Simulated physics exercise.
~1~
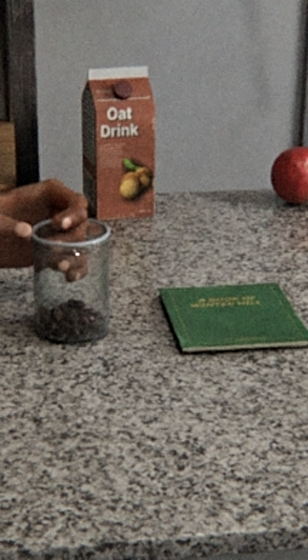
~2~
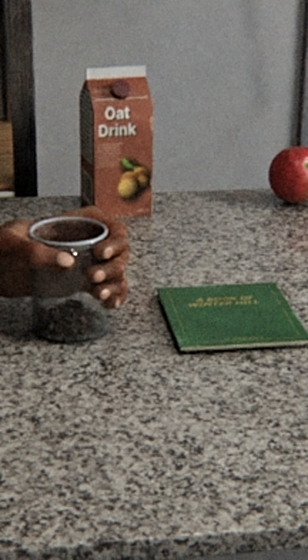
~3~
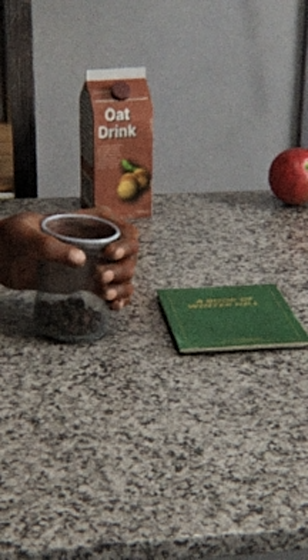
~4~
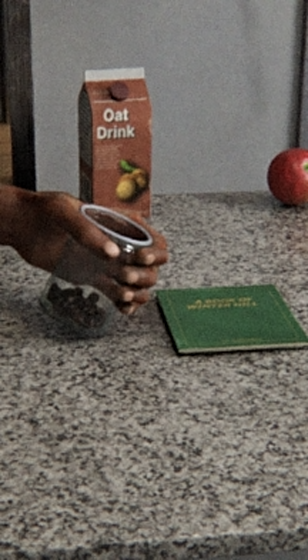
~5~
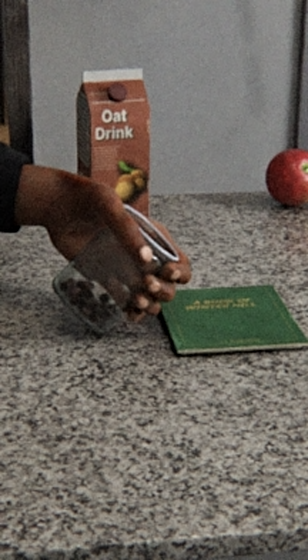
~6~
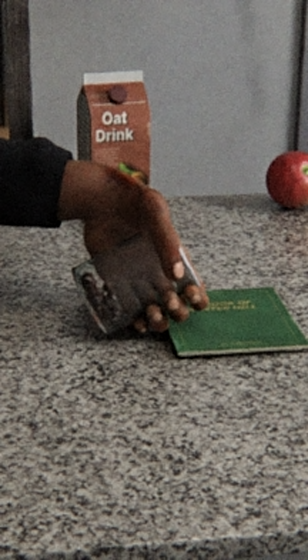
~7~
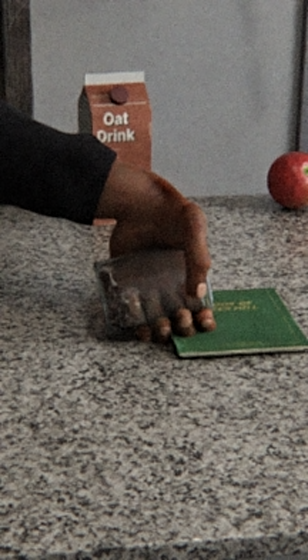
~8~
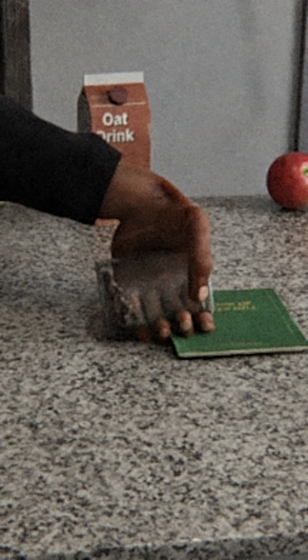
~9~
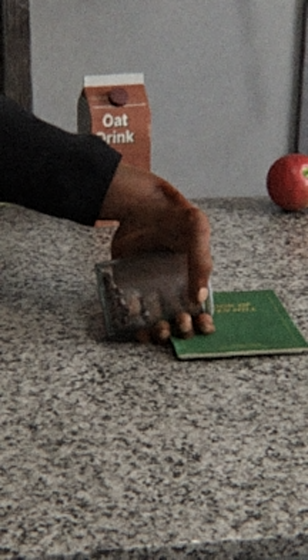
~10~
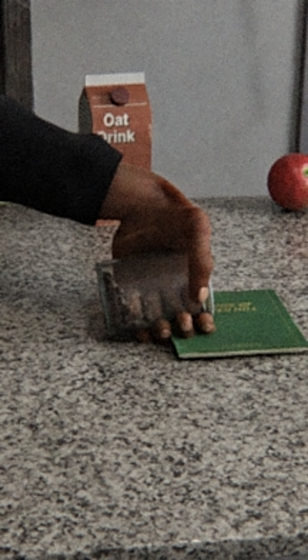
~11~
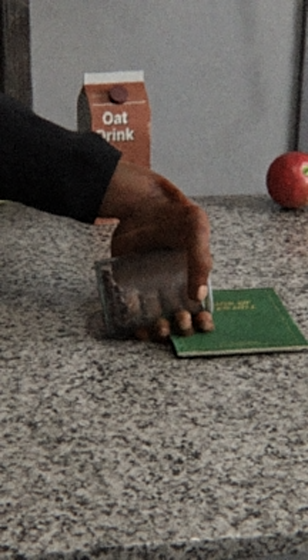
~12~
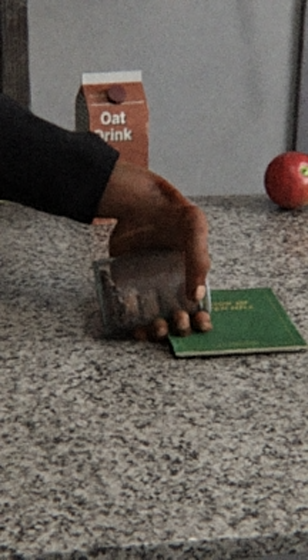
A hand gripped an open clear jar with small dark pieces in the bottom and tipped it rightward onto its side, resting it against a green book on a speckled counter, then held it there with the pieces still inside.
